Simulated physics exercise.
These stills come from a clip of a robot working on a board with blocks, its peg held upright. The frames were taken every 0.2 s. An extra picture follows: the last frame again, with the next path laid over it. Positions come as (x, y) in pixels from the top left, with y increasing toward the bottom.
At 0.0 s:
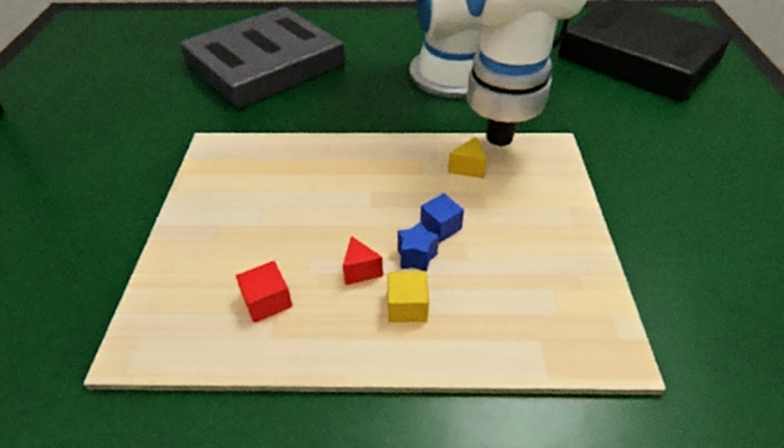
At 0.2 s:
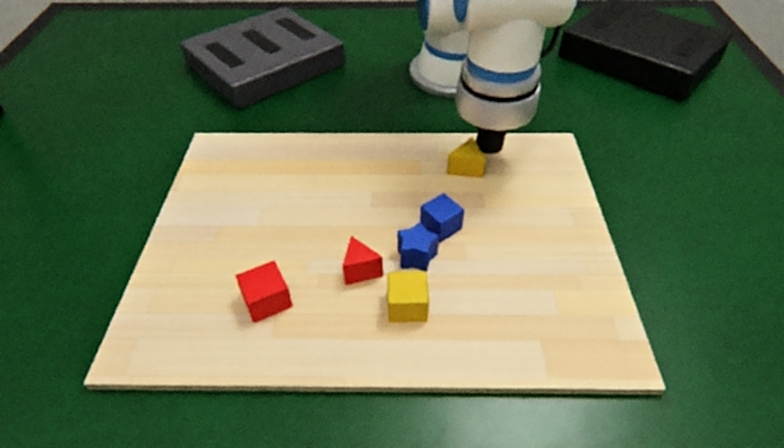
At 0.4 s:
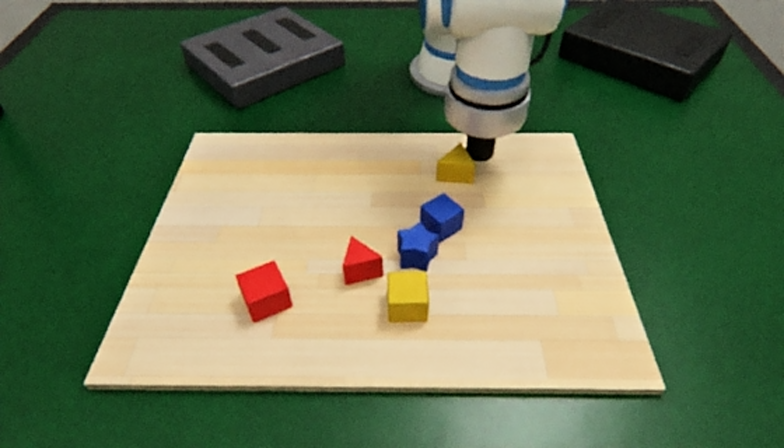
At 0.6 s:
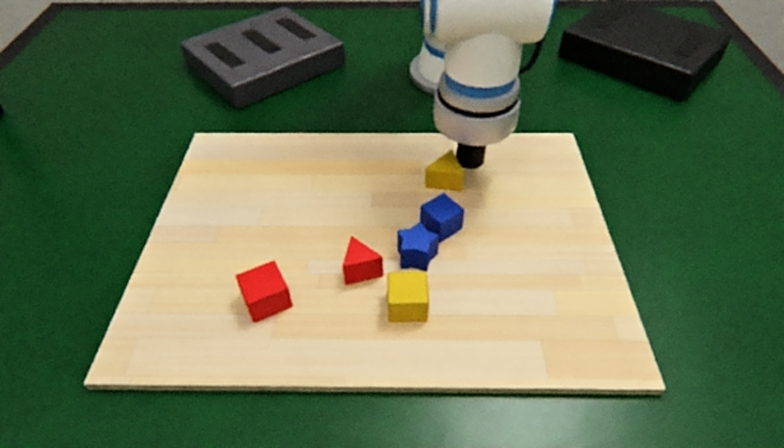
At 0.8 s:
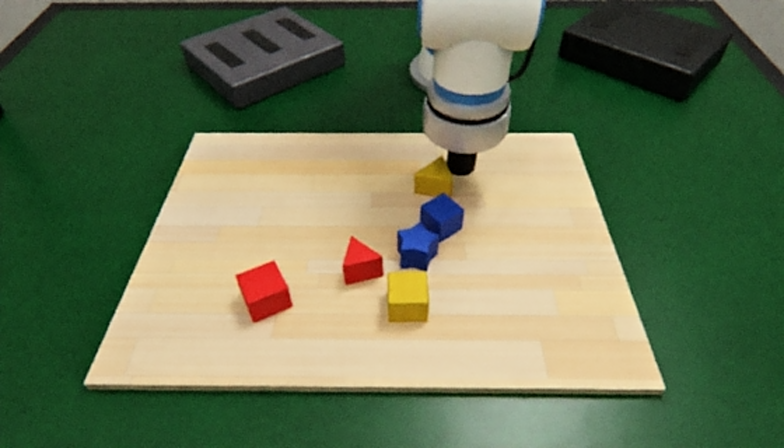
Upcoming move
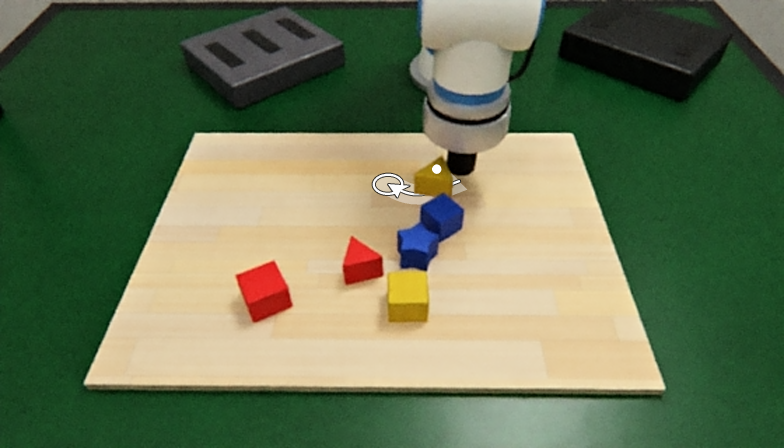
Robot arm pushing a yellow triangular block left and slightly forward across a wooden board while the other blocks stay still.
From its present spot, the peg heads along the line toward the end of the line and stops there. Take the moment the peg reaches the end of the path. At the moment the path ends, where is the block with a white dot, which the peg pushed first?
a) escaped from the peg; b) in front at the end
My answer is option a.
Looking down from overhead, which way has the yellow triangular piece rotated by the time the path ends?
If we look at it from overhead, the yellow triangular piece pivots counter-clockwise.
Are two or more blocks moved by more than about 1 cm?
No
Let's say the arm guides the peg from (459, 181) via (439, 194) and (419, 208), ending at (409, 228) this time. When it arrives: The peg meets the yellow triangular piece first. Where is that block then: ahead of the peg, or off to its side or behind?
I'm fairly sure the yellow triangular piece slides away from the front of the peg at some point.
The drawn path runs from (459, 181) over (436, 190) and (411, 194) to (388, 184); the dot is on the yellow triangular piece.
On the path given first. One third of the way, peg (436, 176); yellow triangular piece (413, 180).
Two thirds of the way, peg (410, 179); yellow triangular piece (389, 186), turned 35° anticlockwise.
At the end, peg (388, 170); yellow triangular piece (385, 186), turned 50° anticlockwise; blue four-sided block not moved.
